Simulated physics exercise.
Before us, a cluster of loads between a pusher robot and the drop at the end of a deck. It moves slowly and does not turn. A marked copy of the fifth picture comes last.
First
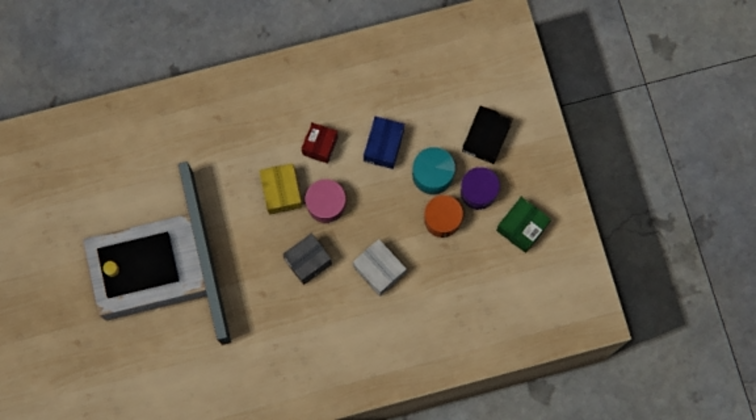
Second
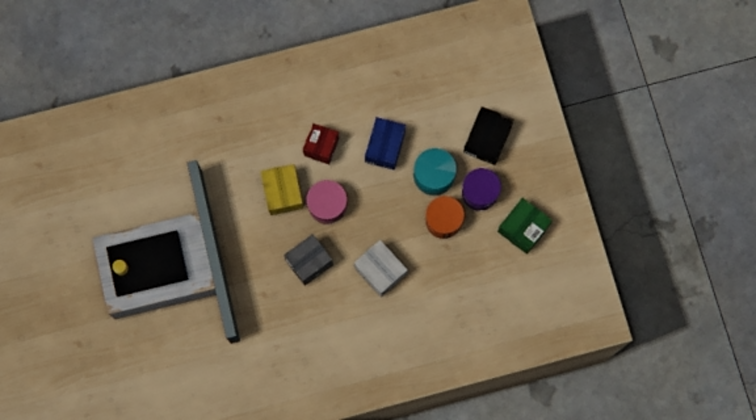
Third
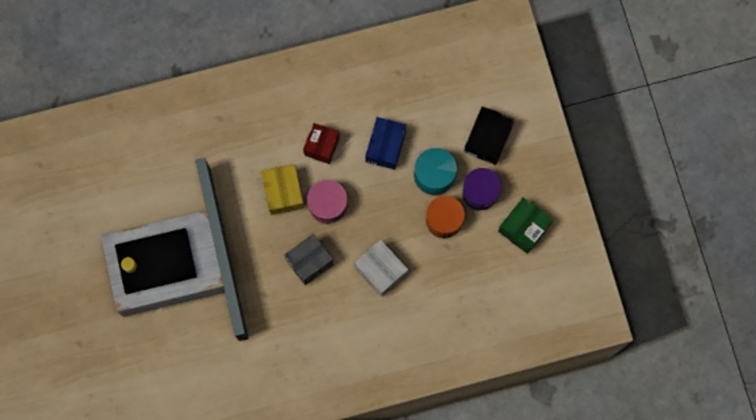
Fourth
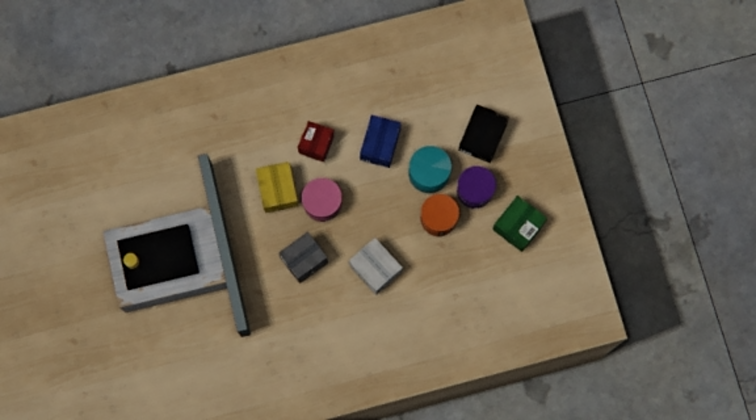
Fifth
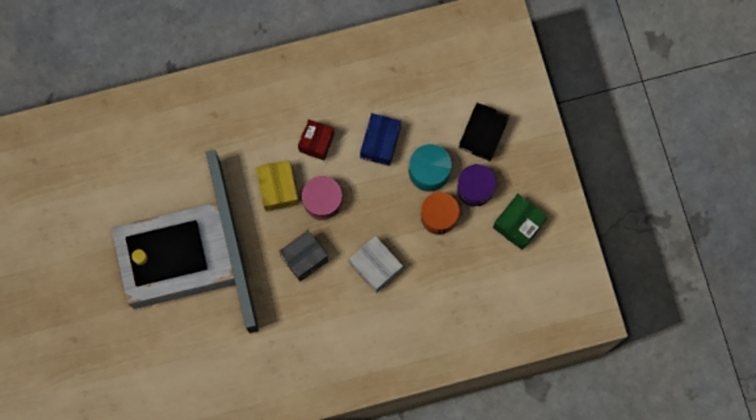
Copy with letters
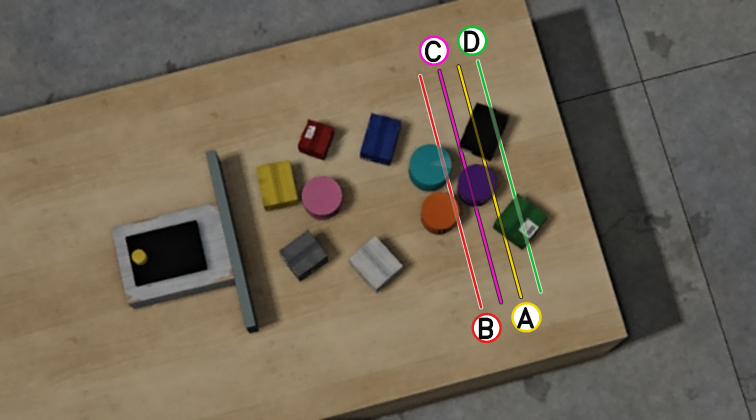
A small pusher robot with a wide flat blade crept slowly to the right across a wooden deck, edging closer to a cluster of colourful boxes and round canisters, which stayed where they were.
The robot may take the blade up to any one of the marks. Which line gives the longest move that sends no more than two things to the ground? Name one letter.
Line D.
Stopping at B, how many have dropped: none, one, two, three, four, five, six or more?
By then, none.
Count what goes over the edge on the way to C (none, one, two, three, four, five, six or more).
The count is none.
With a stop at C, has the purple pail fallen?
No.
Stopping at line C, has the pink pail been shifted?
Yes.
On the copy, A at (489, 179); B at (450, 190); C at (470, 185); D at (509, 174).
On D. First, robot (272, 225); red parcel (329, 133); white box (400, 263).
Then, robot (372, 199); black box (505, 122); purple pail (516, 175).
Finally, robot (451, 179); purple pail over the edge; black box over the edge; two fallen.
By contrast, A is within the limit but short; B is within the limit but short; C is within the limit but short.
